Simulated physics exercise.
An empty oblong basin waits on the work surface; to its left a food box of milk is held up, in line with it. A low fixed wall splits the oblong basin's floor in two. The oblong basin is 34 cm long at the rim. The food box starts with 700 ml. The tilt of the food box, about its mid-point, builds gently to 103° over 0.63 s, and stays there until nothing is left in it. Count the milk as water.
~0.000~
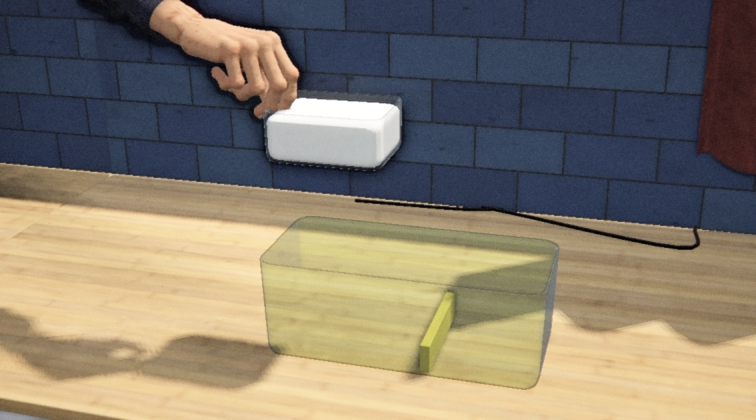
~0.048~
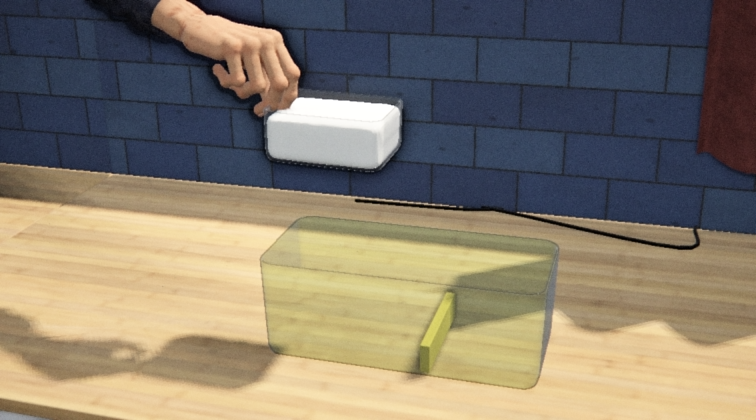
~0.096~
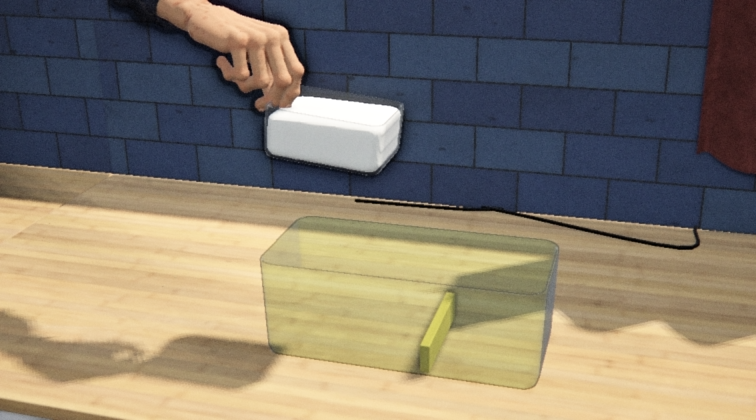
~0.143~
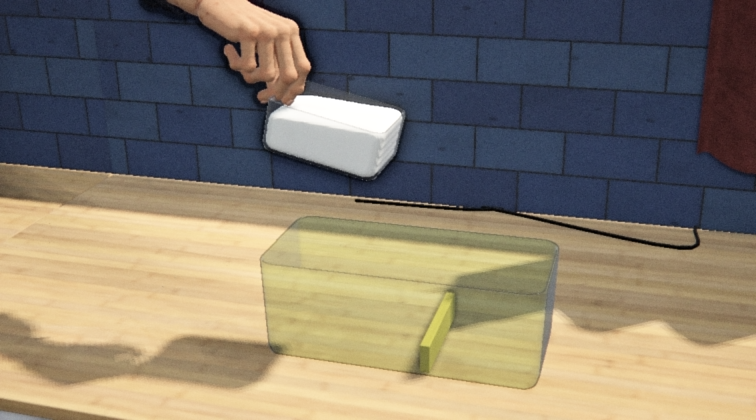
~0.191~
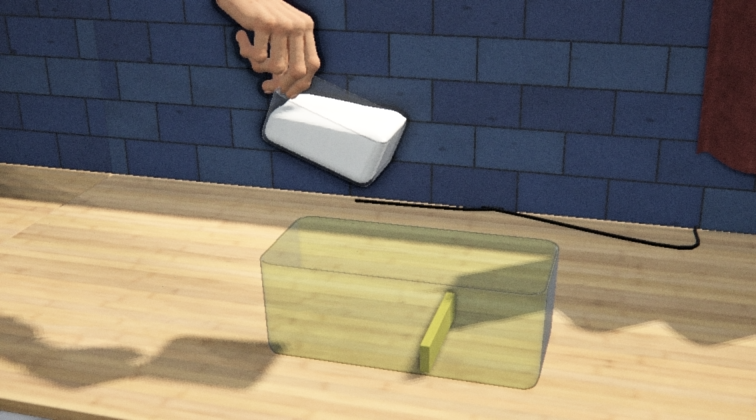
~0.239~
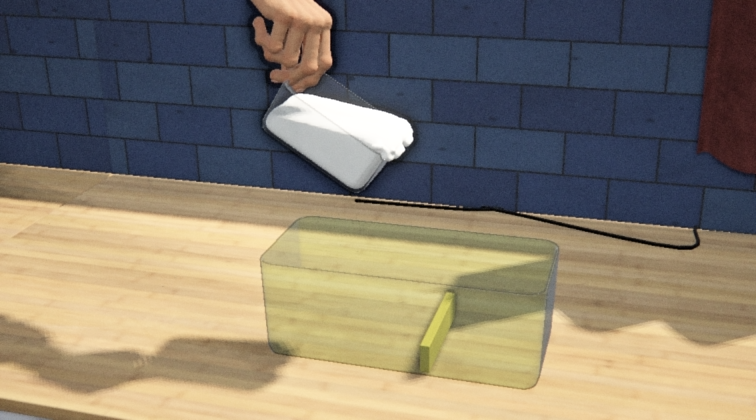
A hand reaching in from the upper left holds a clear, oblong food box of white milk above a pale wooden work surface, seen from slightly above by a still camera. Below and to the right sits a see-through yellow basin with a small upright yellow wall inside, before blue tiles, a dark cord and a reddish cloth. The box, level at first, tilts gradually down to the right as the hand lifts its left end, and the milk bulges just past its right edge.
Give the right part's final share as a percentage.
The far part has some 54 per cent.
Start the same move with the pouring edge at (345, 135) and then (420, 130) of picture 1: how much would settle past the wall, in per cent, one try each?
In turn about 15 and 65 per cent.
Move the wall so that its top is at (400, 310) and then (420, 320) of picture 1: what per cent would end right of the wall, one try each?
First 80, then 70 per cent.
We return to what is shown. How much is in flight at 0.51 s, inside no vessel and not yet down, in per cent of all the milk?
Some 48 per cent.
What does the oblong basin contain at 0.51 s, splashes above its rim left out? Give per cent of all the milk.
About 38 per cent.
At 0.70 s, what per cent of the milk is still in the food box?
Near 3 in a hundred.
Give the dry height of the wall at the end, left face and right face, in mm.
Left about 26 mm, right about 16 mm.
Then, 0.51 s in, the tilt is 93° and 14 per cent is still to pour, 5 is left of the wall and 33 right of it.
Then, 0.70 s in, the tilt is 103° and 3 per cent is still to pour, 30 is left of the wall and 59 right of it.
Then, 0.91 s in, the tilt is 103° and 0 per cent is still to pour, 40 is left of the wall and 54 right of it.
Then, 1.13 s in, the tilt is 103° and 0 per cent is still to pour, 42 is left of the wall and 54 right of it.
Finally, 42 per cent lies left of the wall, 54 right of it and 4 outside.
